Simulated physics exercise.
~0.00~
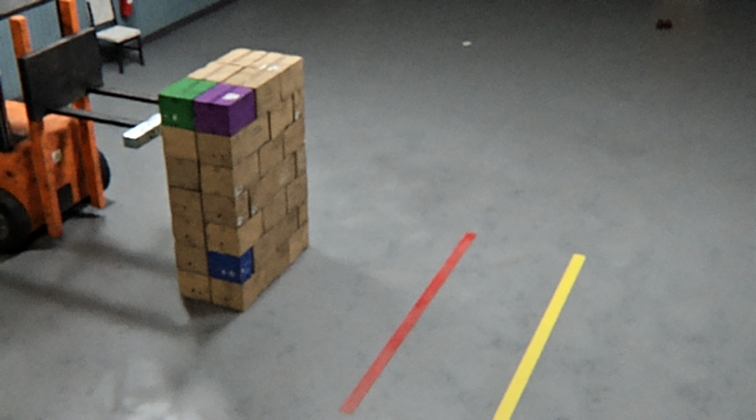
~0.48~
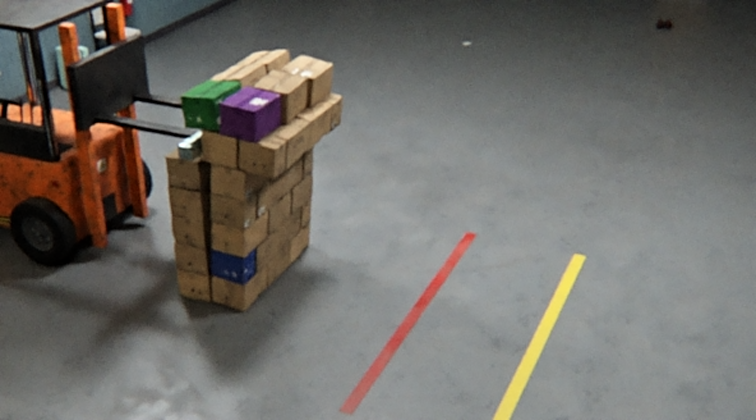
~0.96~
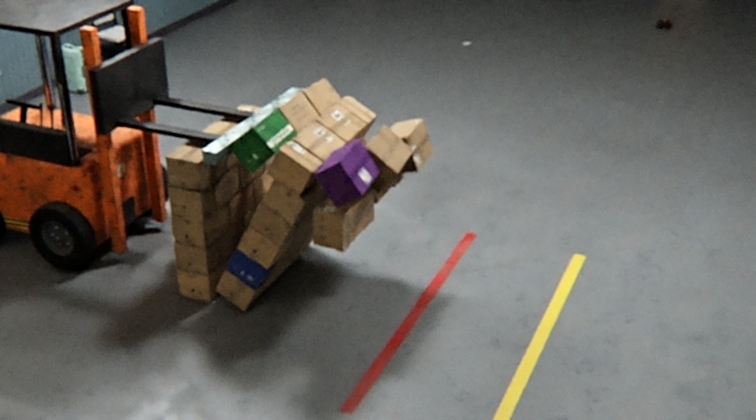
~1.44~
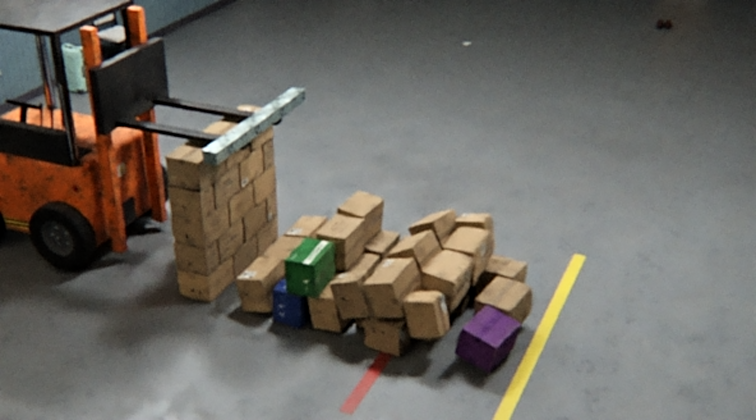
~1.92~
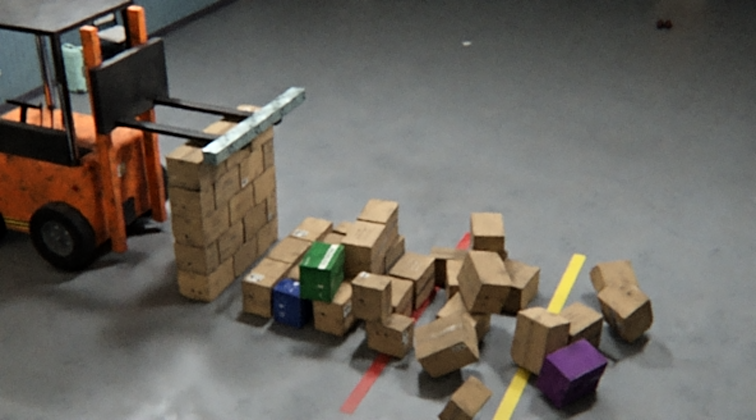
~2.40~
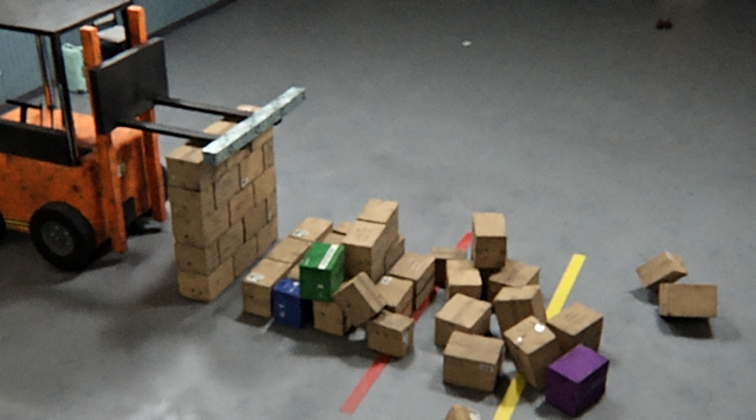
On a grey concrete floor, an orange forklift pushes a beam into the upper part of a tall block of cartons, toppling the front section. The cartons scatter rightward, the purple one tumbling past the red and yellow lines, while green and blue rest nearer the part left standing.
